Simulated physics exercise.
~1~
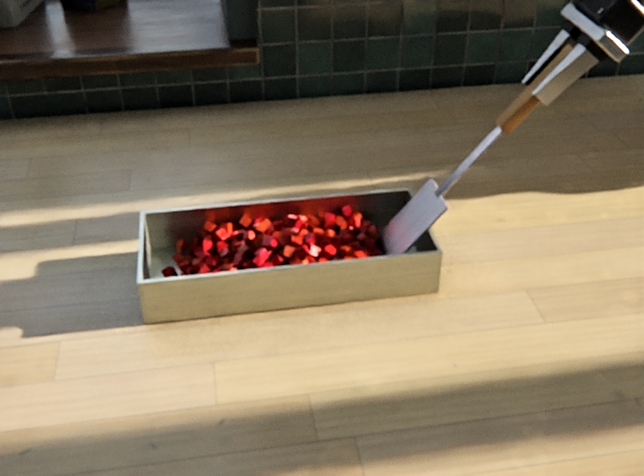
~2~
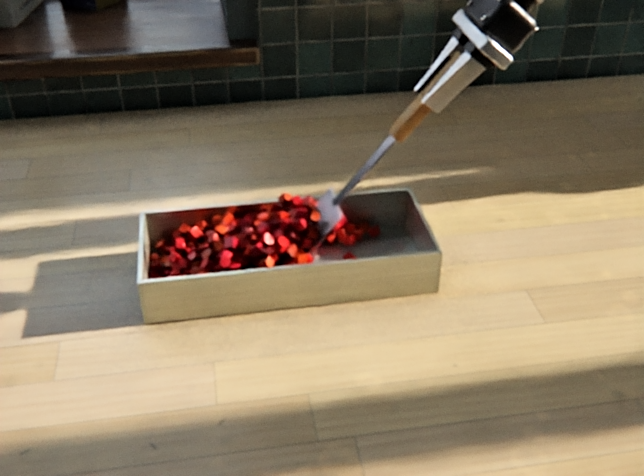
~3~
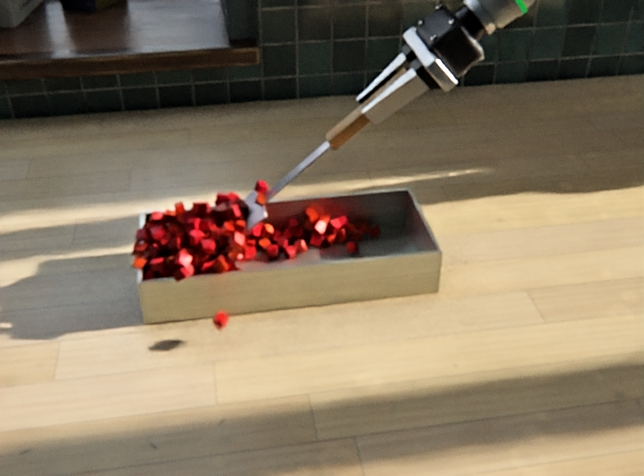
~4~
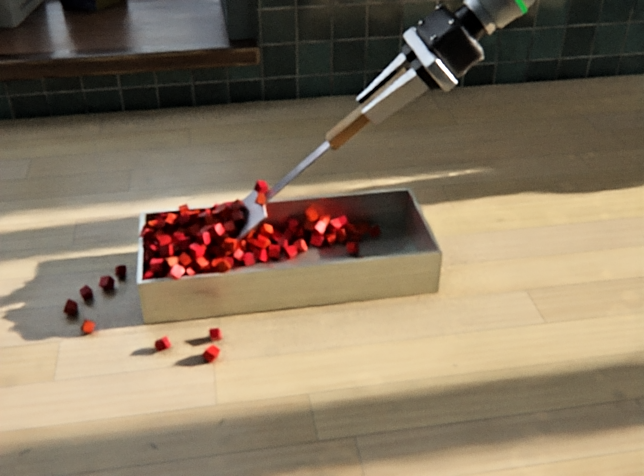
On a sunlit wooden counter, a robot arm's spatula pushes red cubes leftward in a metal tray, spilling a few onto the surface.
